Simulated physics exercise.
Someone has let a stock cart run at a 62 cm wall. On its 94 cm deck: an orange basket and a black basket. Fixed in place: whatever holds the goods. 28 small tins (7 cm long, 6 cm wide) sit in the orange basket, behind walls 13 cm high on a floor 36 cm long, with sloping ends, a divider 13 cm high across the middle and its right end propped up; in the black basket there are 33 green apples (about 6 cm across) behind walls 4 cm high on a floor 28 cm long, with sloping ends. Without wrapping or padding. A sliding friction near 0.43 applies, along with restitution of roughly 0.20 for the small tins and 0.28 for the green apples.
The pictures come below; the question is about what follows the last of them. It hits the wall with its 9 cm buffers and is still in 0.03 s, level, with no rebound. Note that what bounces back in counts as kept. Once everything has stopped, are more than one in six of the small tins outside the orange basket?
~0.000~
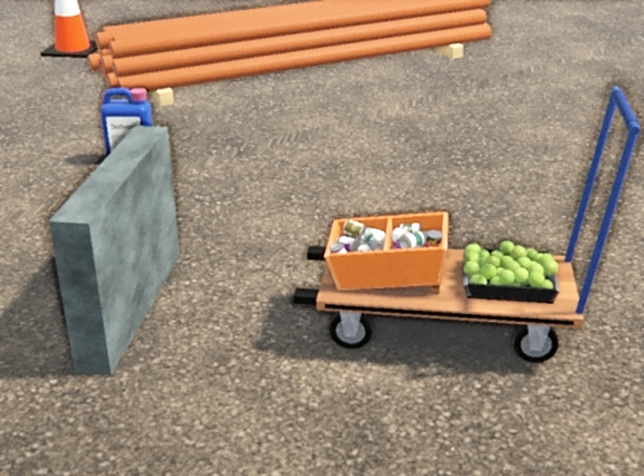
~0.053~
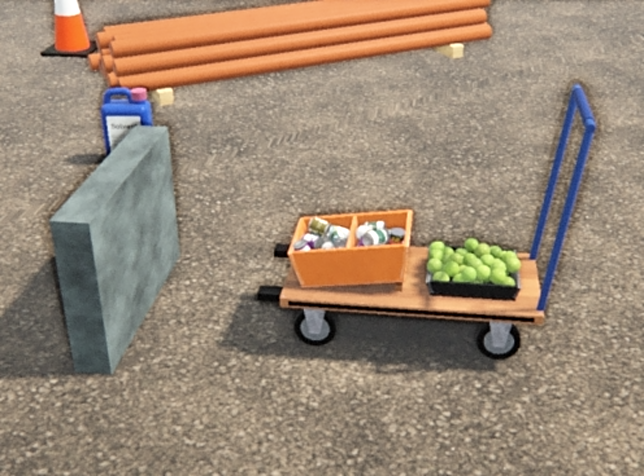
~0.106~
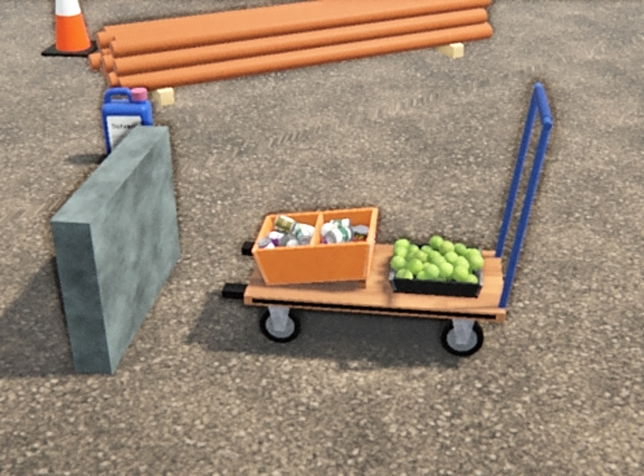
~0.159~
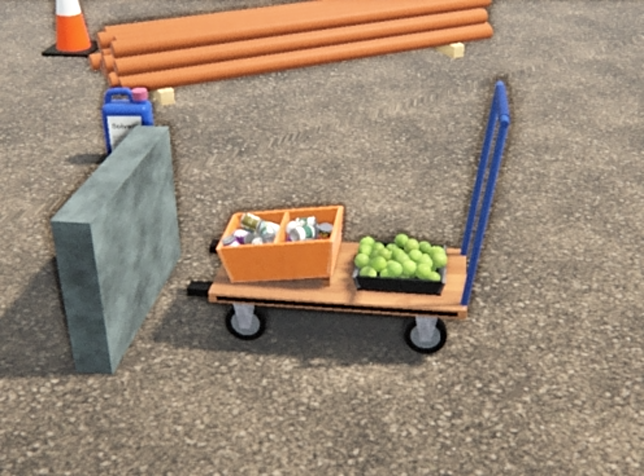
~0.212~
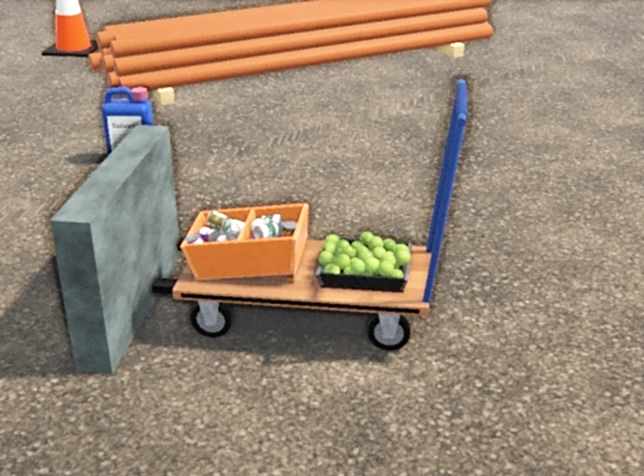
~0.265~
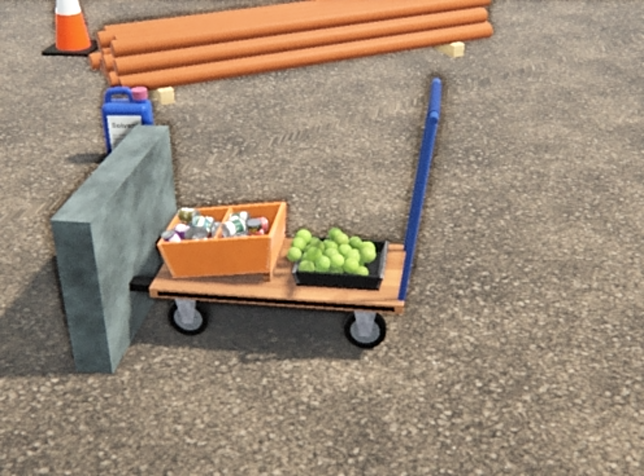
No.
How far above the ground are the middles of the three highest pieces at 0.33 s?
Around 46 cm high.
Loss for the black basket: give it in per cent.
The black basket loses 50 percent of its load.
After 0.33 s, 0 of 28 out of the orange basket and 6 of 33 out of the black basket.
After 0.45 s, 1 of 28 out of the orange basket and 12 of 33 out of the black basket.
After 0.68 s, 2 of 28 out of the orange basket and 15 of 33 out of the black basket.
Outcome (at 1.19 s), 2 of 28 out of the orange basket and 16 of 33 out of the black basket. Asked share, 2 of 28, 7 per cent.
